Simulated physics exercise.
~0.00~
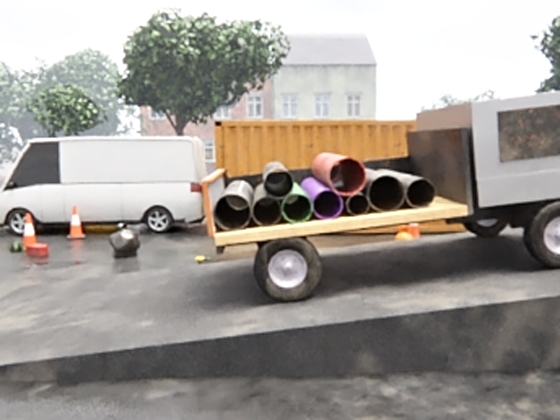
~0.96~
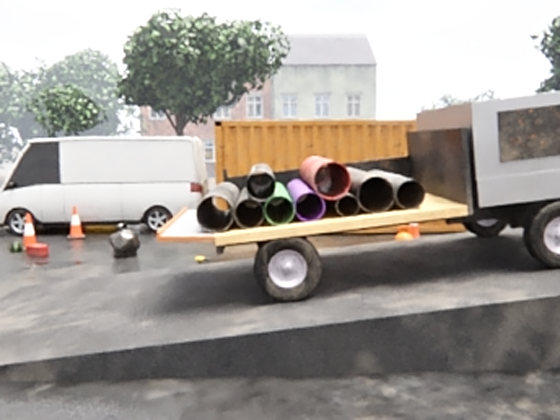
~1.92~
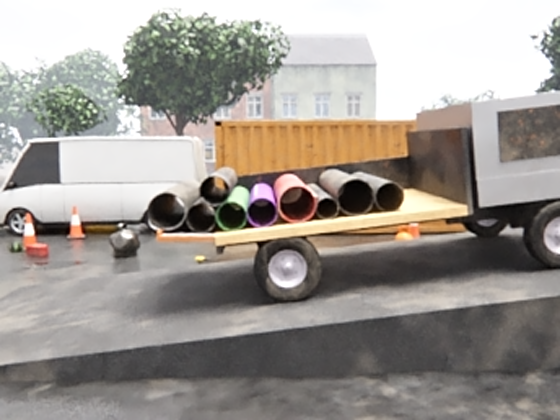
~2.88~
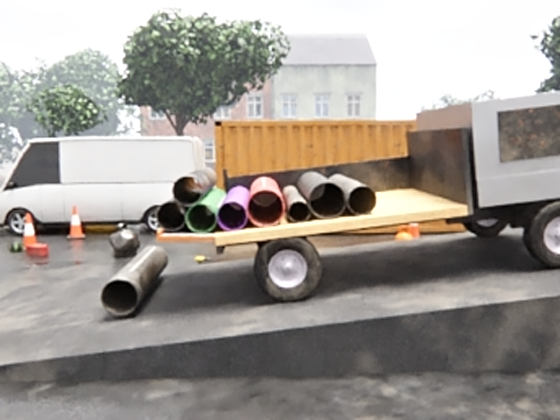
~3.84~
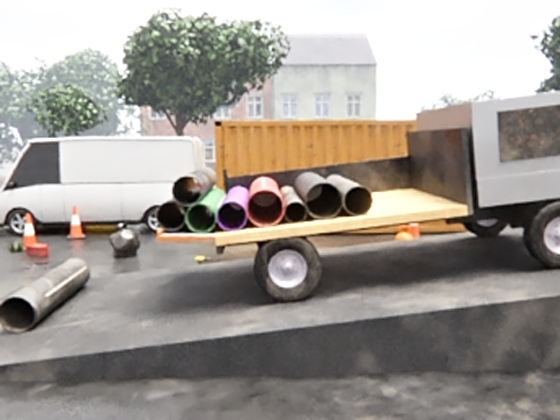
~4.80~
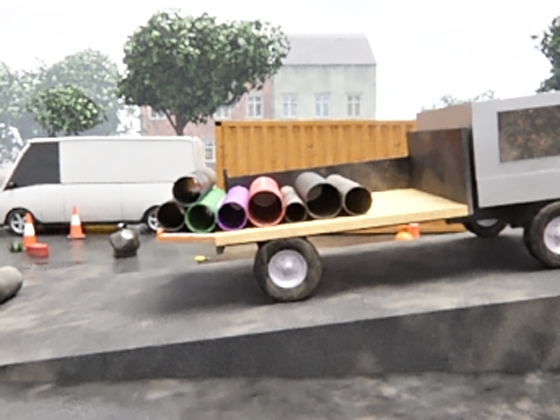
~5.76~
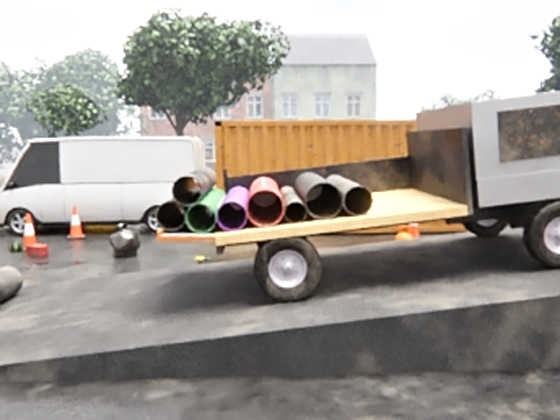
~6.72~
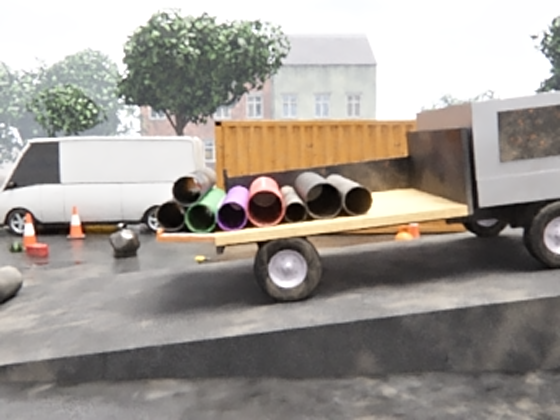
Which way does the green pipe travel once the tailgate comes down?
The green pipe rolls to the left, coming to rest on the lowered tailgate.
